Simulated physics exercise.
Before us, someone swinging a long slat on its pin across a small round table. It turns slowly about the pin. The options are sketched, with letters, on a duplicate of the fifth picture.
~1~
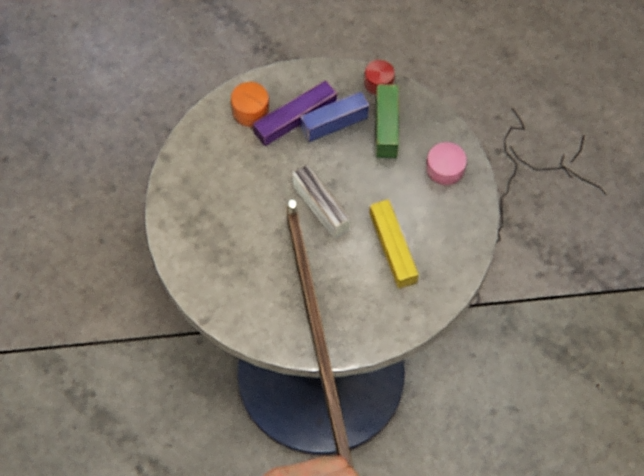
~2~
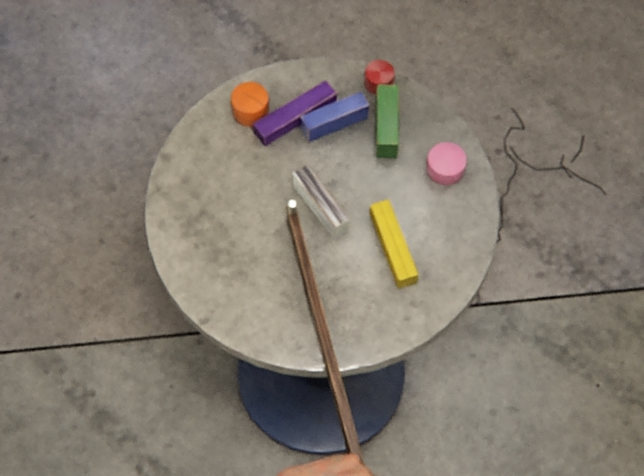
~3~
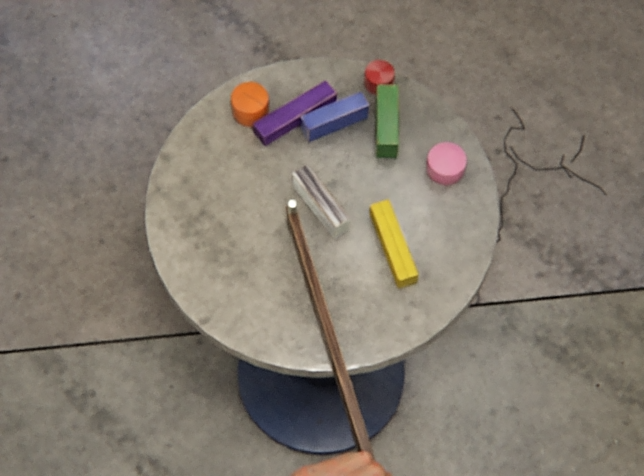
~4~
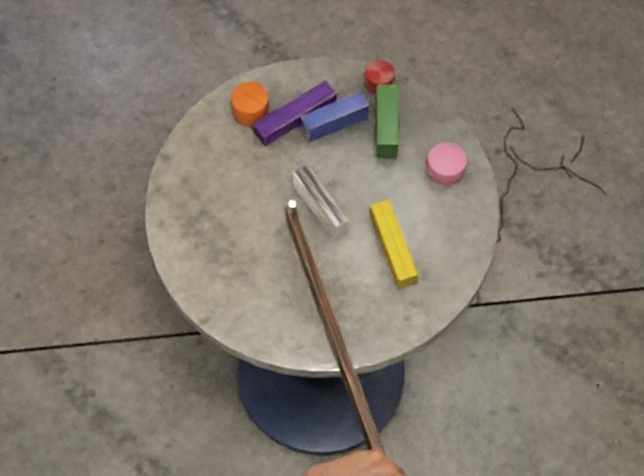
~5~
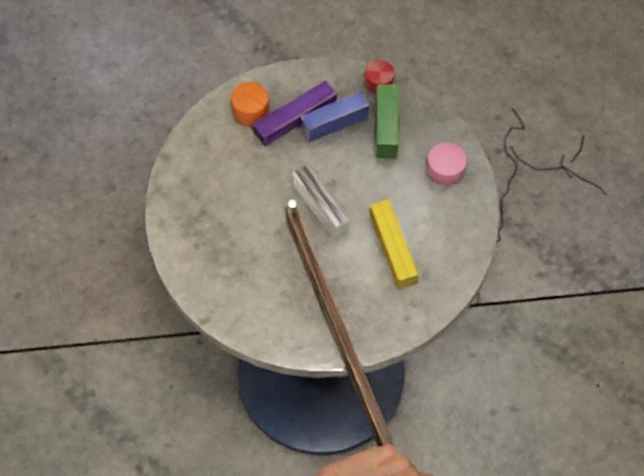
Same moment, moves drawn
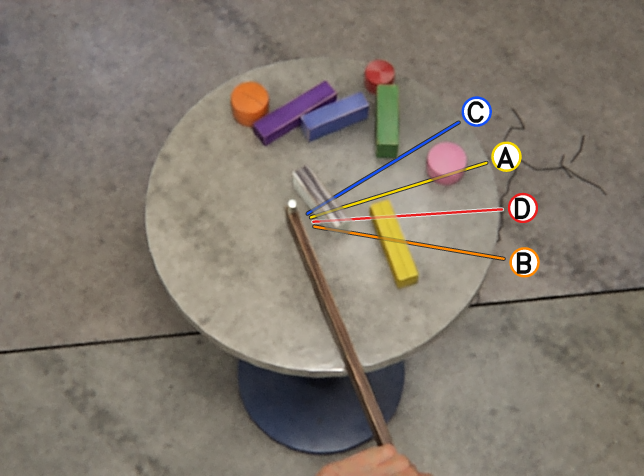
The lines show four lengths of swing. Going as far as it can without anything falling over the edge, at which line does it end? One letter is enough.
It should halt at C.
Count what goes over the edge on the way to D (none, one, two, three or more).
The count is none.
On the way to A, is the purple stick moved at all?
No.
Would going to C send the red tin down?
No.
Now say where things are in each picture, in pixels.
The first frame shows pink tin (446, 164); arm (315, 312); purple stick (295, 113).
The second frame shows arm (319, 311); yellow stick (393, 244).
The third frame shows arm (323, 310); red tin (380, 78).
The fourth frame shows arm (328, 309); blue bar (335, 117).
The fifth frame shows arm (332, 307); purple stick (295, 113); orange tin (250, 104); yellow stick (393, 244).
On the copy, A at (400, 190); B at (409, 243); C at (384, 167); D at (408, 216).
On C. First, arm (388, 264); yellow stick (394, 238); red tin (380, 78).
Then, arm (403, 202); yellow stick (391, 193); white stick (315, 186).
Finally, arm (383, 157); red tin (379, 68); pink tin (423, 119); nothing has fallen.
By contrast, A is safe but short; B is safe but short; D is safe but short.
